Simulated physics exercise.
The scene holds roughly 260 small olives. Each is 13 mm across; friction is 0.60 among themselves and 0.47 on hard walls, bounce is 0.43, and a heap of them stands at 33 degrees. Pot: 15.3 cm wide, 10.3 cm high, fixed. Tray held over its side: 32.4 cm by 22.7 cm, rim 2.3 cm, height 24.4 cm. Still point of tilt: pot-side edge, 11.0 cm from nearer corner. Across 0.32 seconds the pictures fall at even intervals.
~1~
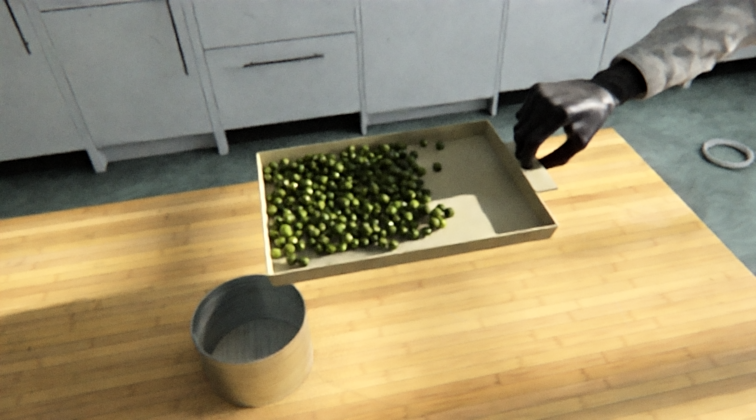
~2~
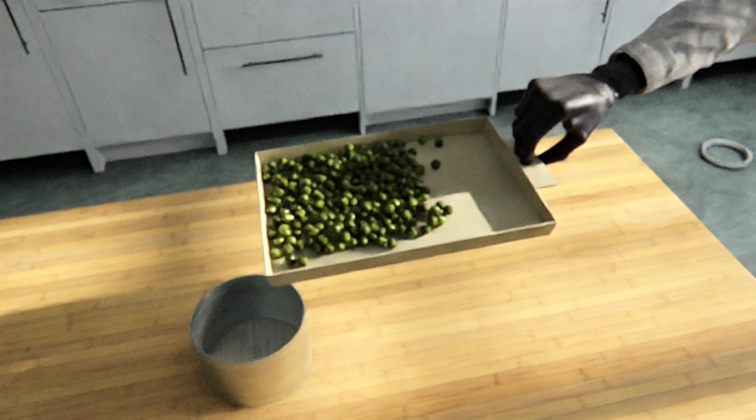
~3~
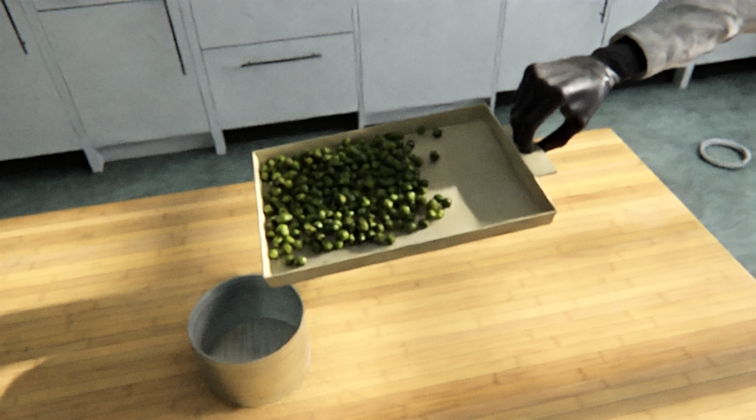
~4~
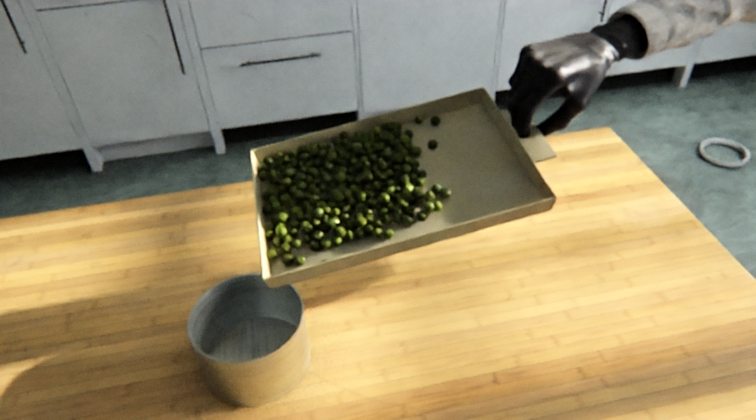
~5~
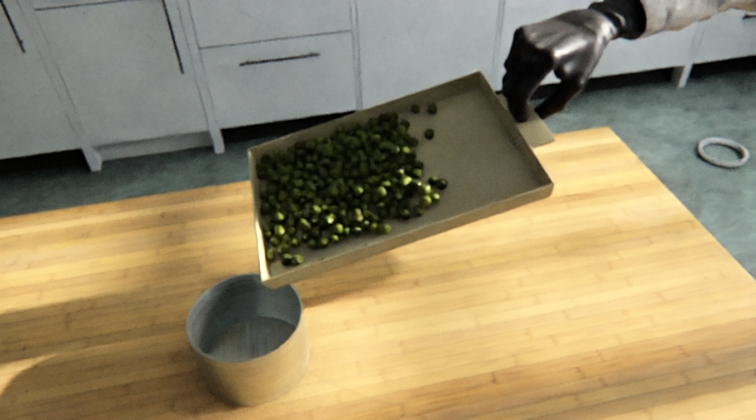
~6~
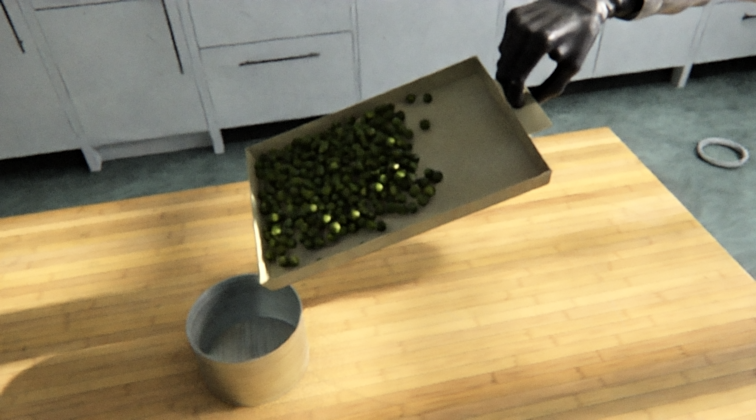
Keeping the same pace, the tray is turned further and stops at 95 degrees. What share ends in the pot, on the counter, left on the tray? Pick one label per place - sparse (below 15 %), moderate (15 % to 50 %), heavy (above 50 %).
Pot: Heavy; counter: Moderate; tray: Sparse.
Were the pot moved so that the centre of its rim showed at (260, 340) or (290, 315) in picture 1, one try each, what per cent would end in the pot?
The shares would be near 70 and 30 per cent respectively.
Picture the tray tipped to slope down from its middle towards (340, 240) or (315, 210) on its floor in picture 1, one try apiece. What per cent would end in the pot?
Some 30 and 45 per cent.
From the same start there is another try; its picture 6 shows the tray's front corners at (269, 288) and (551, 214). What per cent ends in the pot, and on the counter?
The pot gets 15 and the counter 85.
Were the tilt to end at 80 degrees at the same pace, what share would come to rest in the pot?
Then about 45 per cent.
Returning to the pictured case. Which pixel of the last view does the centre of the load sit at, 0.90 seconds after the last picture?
By then the middle of the load sits around (263, 187).
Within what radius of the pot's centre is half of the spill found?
That comes to near 16 cm.
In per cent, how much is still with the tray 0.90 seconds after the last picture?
Load share: Around 90%.
Then, 0.54 s after the last picture, tilt 54 degrees; the tray holds 100 %, the pot 0 %.
Then, 0.90 s after the last picture, tilt 79 degrees; the tray holds 90 %, the pot 5 %.
Then, 1.35 s after the last picture, tilt 95 degrees; the tray holds 15 %, the pot 40 %.
In the end, pot 60 %, counter 40 %, tray 0 %.
